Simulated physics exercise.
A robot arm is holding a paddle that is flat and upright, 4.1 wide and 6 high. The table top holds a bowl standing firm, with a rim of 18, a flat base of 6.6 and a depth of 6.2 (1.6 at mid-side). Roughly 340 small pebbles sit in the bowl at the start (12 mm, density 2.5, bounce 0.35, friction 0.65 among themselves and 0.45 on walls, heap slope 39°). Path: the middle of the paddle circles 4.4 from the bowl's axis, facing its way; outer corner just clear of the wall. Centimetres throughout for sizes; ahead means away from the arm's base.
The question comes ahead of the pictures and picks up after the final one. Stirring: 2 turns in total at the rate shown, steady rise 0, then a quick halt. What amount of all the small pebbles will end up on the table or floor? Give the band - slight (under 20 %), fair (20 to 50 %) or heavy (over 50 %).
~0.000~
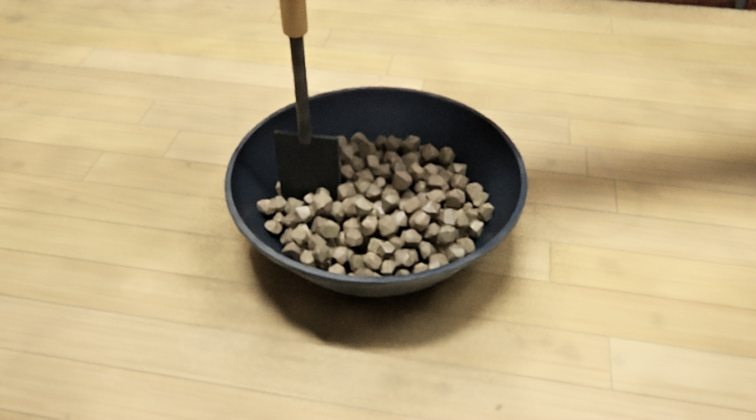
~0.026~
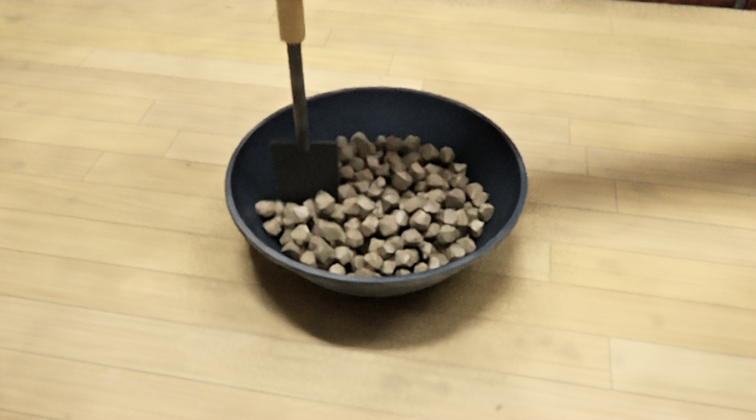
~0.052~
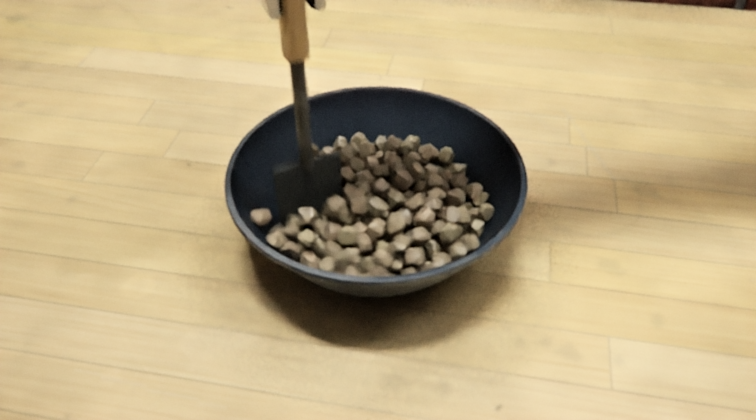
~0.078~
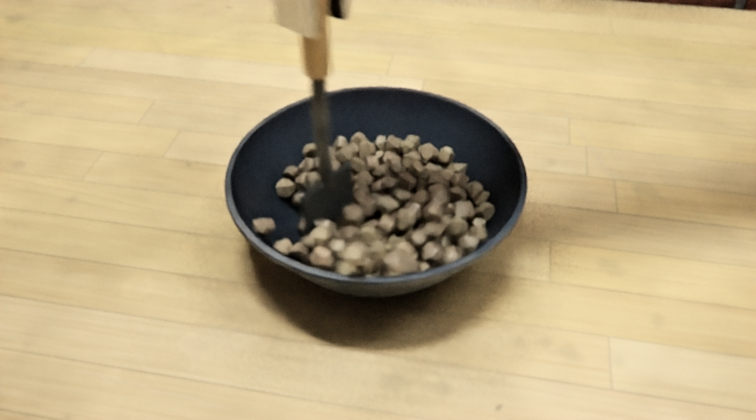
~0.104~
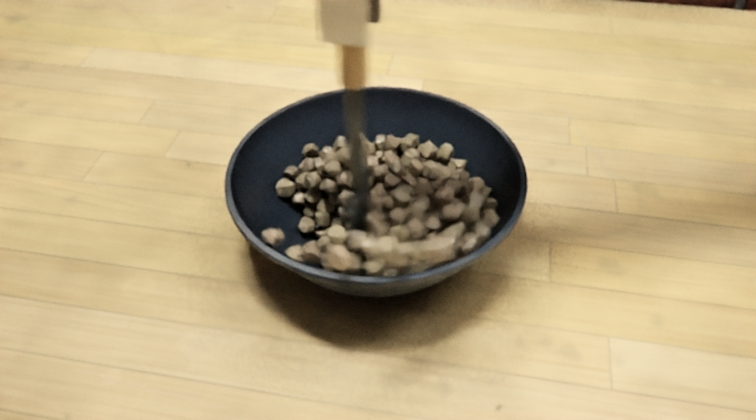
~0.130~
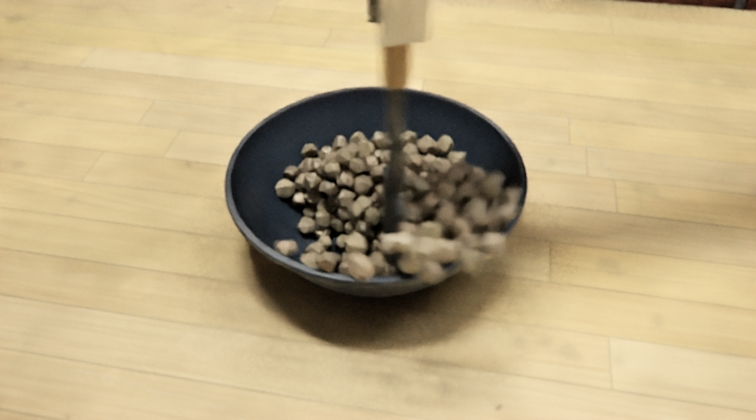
Band: Heavy.
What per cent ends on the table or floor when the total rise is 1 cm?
55 %.
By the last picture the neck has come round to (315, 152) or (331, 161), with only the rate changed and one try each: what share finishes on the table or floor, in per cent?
About 40 and 40 %.
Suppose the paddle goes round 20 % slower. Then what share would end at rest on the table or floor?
Estimated share: About 60 per cent.
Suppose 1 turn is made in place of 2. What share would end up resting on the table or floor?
45 %.
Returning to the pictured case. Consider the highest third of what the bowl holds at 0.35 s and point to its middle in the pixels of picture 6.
Roughly pixel (279, 165).
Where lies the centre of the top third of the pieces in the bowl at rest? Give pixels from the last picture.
In the final view it lies around (362, 195).
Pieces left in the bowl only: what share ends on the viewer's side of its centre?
I'd put it at roughly 50 per cent.
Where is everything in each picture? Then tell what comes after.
The first frame shows the paddle neck at (304, 114), 0° round; upper third of the load around (379, 200), from x 270 to 485, top at y 140; 337 in the bowl.
The second frame shows the paddle neck at (301, 121), 9° round; upper third of the load around (379, 200), from x 265 to 485, top at y 140.
The third frame shows the paddle neck at (305, 140), 33° round; upper third of the load around (378, 208), from x 260 to 485, top at y 140.
The fourth frame shows the paddle neck at (324, 158), 60° round; upper third of the load around (383, 220), from x 265 to 485, top at y 140.
The fifth frame shows the paddle neck at (357, 169), 88° round; upper third of the load around (405, 224), from x 275 to 490, top at y 140; 332 in the bowl, 5 in flight or on the tool.
The sixth frame shows the paddle neck at (395, 168), 115° round; upper third of the load around (433, 213), from x 285 to 510, top at y 140; 330 in the bowl, 7 in flight or on the tool.
After 0.35 s, 349° round, highest piece 10 above the table; 205 in the bowl, 68 on the table or floor, 64 in flight or on the tool.
After 0.58 s, 222° round, highest piece 9 above the table; 178 on the table or floor, 133 in the bowl, 26 in flight or on the tool.
After 0.89 s, 0° round, highest piece 4 above the table; 219 on the table or floor, 118 in the bowl.
After 1.59 s, 0° round, highest piece 4 above the table; 219 on the table or floor, 118 in the bowl.
In the end, 219 on the table or floor, 118 in the bowl. That is 65 % on the table or floor.
